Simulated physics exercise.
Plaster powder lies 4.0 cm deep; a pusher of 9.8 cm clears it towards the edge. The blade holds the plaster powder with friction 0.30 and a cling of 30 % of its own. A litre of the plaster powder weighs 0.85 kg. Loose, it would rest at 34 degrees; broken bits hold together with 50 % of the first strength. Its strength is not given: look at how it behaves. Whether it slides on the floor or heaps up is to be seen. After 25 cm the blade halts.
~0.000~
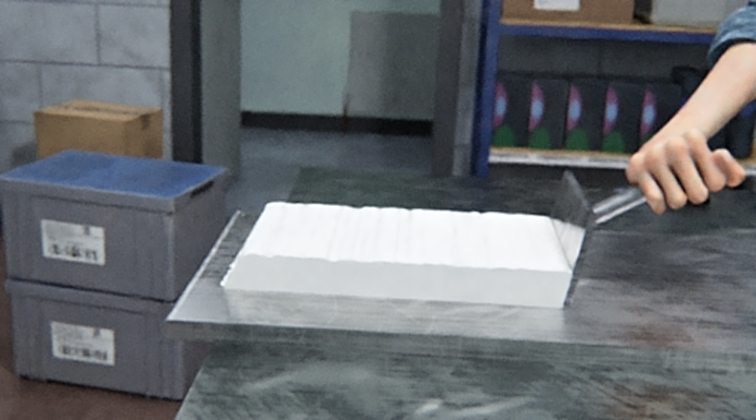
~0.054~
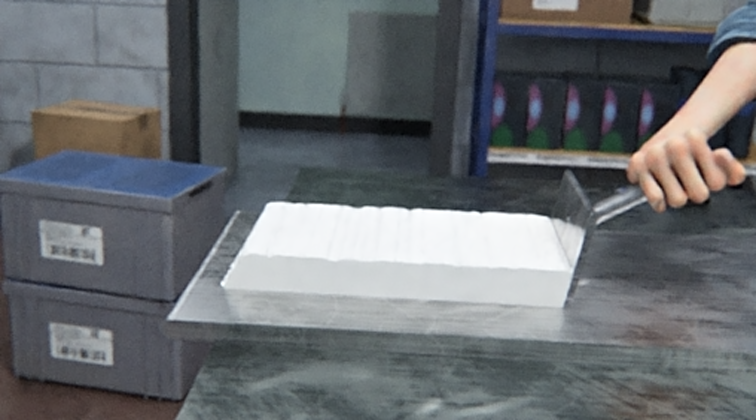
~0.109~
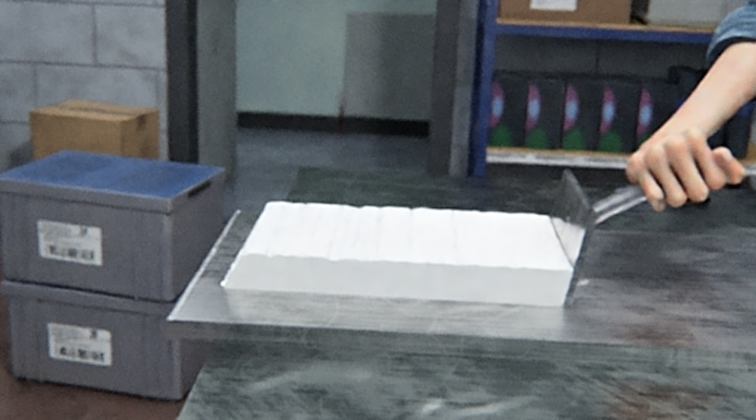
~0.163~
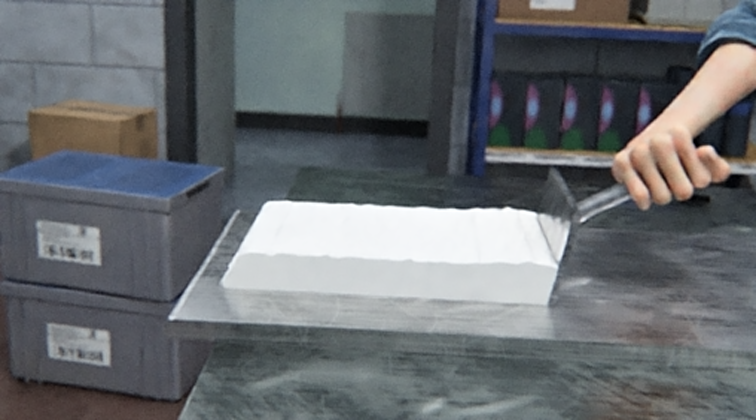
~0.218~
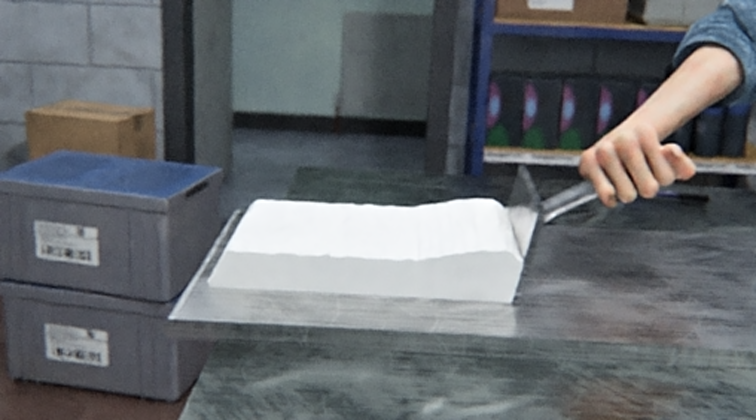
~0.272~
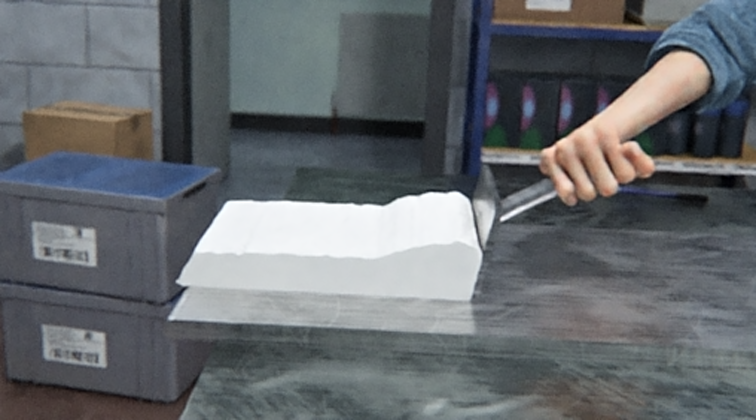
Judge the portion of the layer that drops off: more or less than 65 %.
Expect less than 65 %.
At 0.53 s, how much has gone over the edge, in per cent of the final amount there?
About 60 %.
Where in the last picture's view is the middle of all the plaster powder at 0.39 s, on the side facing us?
Near (252, 271).
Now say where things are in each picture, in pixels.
In the first picture, foot of the blade at (562, 308), not yet moved; foremost bit of the plaster powder at (225, 287), piled 3.9 cm high.
In the second picture, foot of the blade at (563, 307), not yet moved; foremost bit of the plaster powder at (226, 287), piled 3.9 cm high.
In the third picture, foot of the blade at (562, 306), not yet moved; foremost bit of the plaster powder at (226, 287), piled 4.0 cm high.
In the fourth picture, foot of the blade at (547, 305), moved 1.8 cm; foremost bit of the plaster powder at (224, 286), piled 4.4 cm high.
In the fifth picture, foot of the blade at (512, 302), moved 5.5 cm; foremost bit of the plaster powder at (209, 285), piled 5.6 cm high.
In the sixth picture, foot of the blade at (470, 300), moved 9.8 cm; foremost bit of the plaster powder at (180, 284), piled 6.2 cm high.
After 0.39 s, 0 % has gone over the edge.
After 0.53 s, 29 % has gone over the edge.
After 0.67 s, 50 % has gone over the edge.
After 0.81 s, 50 % has gone over the edge.
After 1.42 s, 50 % has gone over the edge.
